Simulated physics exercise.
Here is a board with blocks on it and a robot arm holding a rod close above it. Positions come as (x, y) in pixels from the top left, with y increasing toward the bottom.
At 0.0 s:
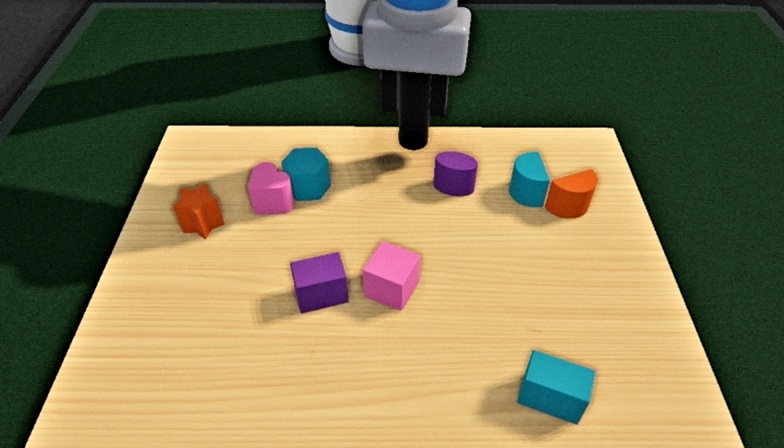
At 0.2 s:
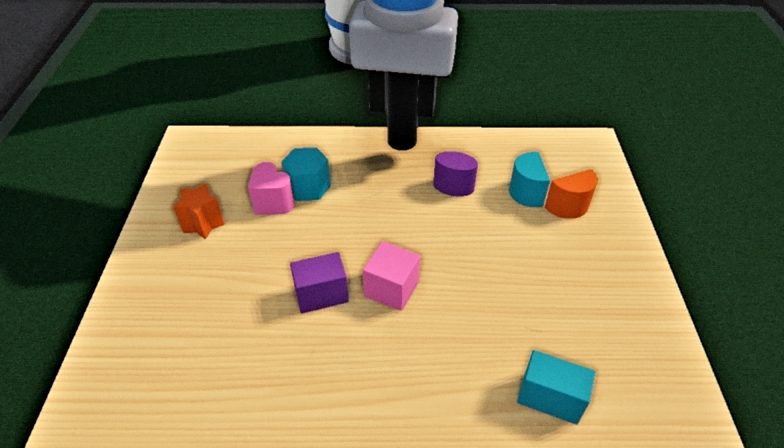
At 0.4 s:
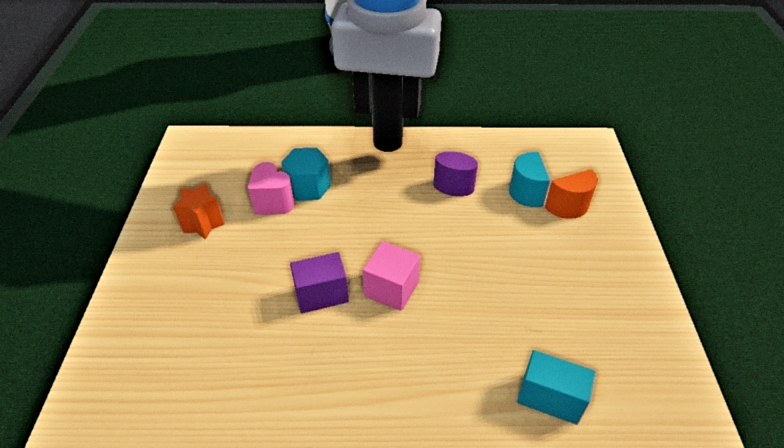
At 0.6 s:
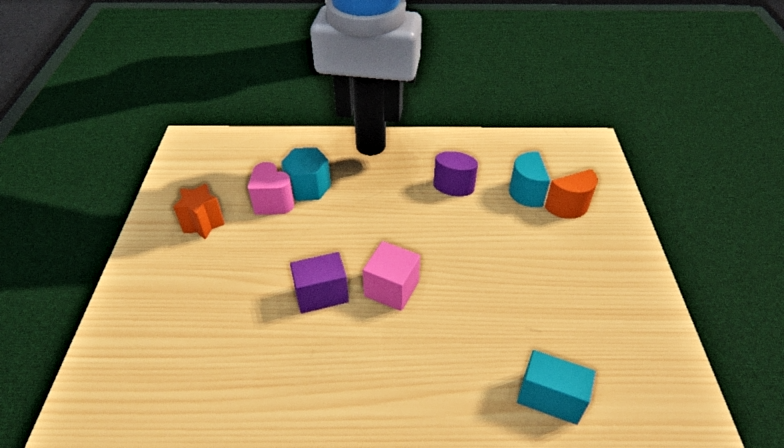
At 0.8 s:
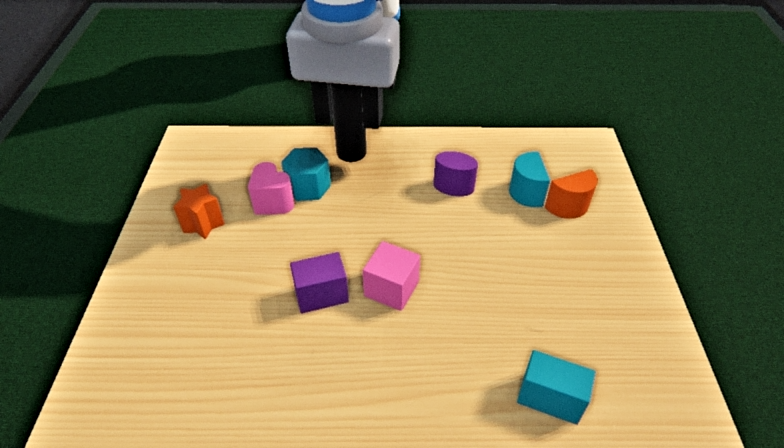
A robot arm holding a dark rod reaches over the far edge of a pale wooden board on a green surface, seen from above and in front. An orange star, pink heart and turquoise six-sided block sit at left, a purple cylinder, turquoise and orange pieces at right, with purple, pink and turquoise blocks nearer. The arm slides the rod steadily left toward the six-sided block, while the blocks and camera stay still.
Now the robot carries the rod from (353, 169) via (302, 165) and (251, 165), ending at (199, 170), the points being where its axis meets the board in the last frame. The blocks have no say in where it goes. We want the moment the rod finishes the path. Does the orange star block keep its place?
It seems so.
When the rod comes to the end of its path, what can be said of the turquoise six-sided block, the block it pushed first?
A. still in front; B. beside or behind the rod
That would be B.
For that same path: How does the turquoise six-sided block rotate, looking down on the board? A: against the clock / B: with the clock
I'll go with A - against the clock.
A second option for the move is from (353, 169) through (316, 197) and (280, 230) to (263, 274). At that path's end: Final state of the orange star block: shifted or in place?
From what I can tell, it won't keep its place.
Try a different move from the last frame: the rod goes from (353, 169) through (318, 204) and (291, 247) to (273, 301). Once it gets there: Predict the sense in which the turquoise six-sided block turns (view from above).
Viewed from above: Clockwise.
What follows on the original path. One third of the way, rod at (299, 149); pink heart block at (263, 180); turquoise six-sided block at (289, 161), turned 50° anticlockwise.
Two thirds of the way, rod at (247, 149); pink heart block at (262, 180); turquoise six-sided block at (288, 161), turned 55° anticlockwise.
At the end, rod at (194, 154); orange star block still; pink heart block at (262, 180); turquoise six-sided block at (288, 161), turned 55° anticlockwise.
